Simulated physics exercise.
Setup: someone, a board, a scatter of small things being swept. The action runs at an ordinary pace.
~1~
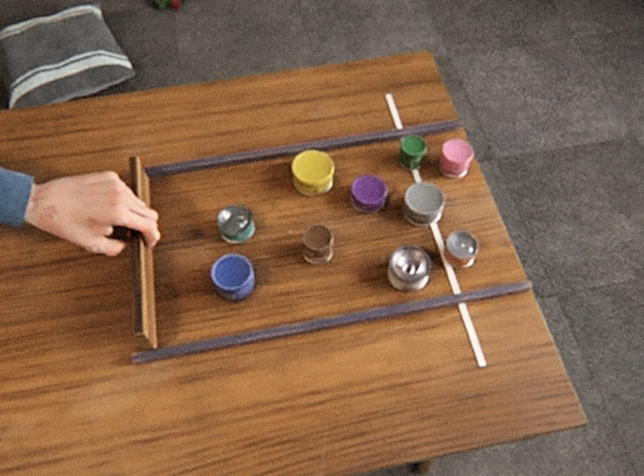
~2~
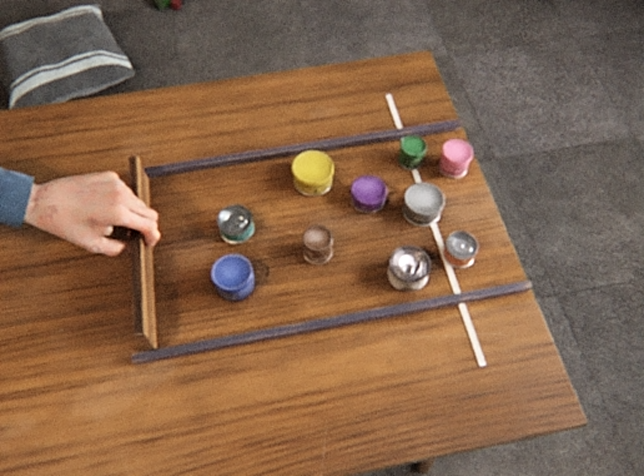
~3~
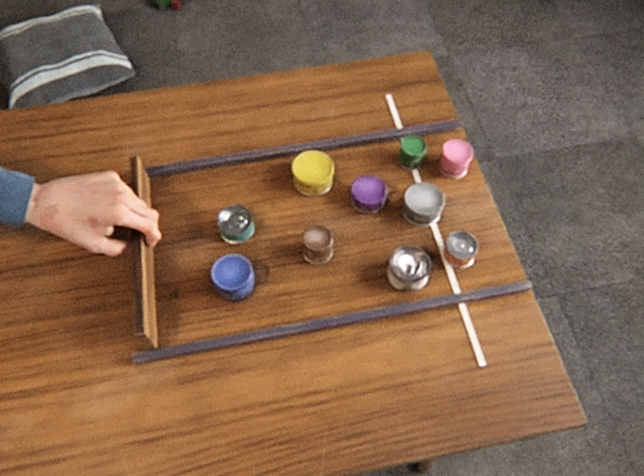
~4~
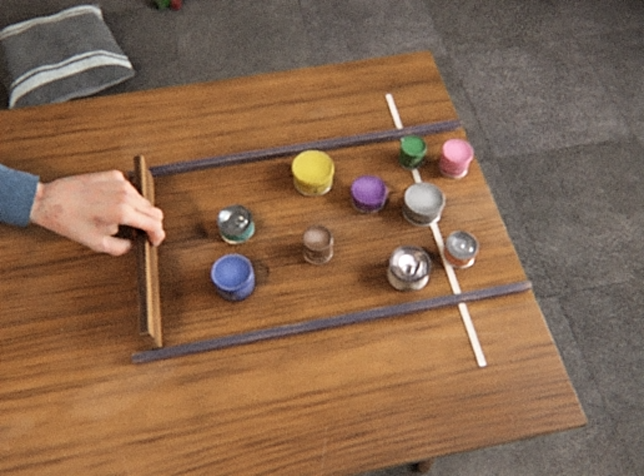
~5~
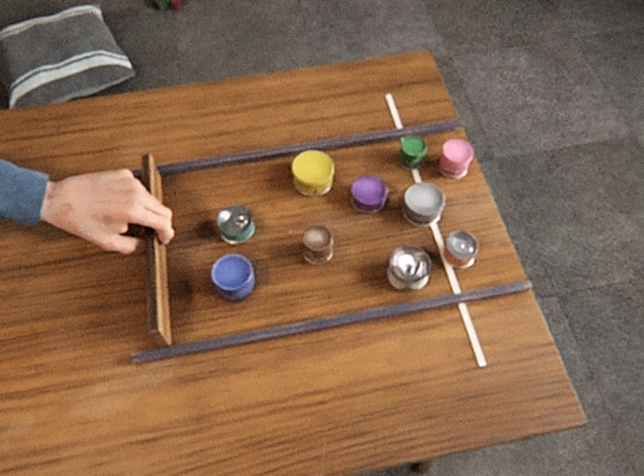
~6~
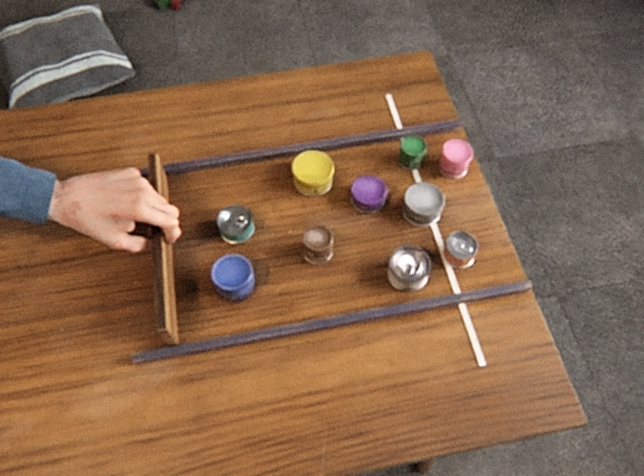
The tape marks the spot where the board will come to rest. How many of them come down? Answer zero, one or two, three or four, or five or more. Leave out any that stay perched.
One or two.
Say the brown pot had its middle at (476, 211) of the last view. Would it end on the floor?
The brown pot would be down.
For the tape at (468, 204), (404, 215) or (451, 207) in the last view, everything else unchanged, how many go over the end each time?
Try by try, 5, 0 and 5.
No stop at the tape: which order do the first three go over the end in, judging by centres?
Order: Pink tin, then green tin, then orange tin.
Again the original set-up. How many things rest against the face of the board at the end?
That makes 4.
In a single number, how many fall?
That makes a total of 1.
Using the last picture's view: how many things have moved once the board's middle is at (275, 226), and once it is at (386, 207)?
3 at one spot and 9 at the other.
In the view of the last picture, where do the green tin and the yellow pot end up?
Final positions - green tin around (459, 139), yellow pot around (430, 149).
Soon after, none off yet; pink tin at rest near (455, 159); orange tin at rest near (460, 250); green tin at rest near (412, 153).
By the end, the number that fall off is one or two; fallen, pink tin.
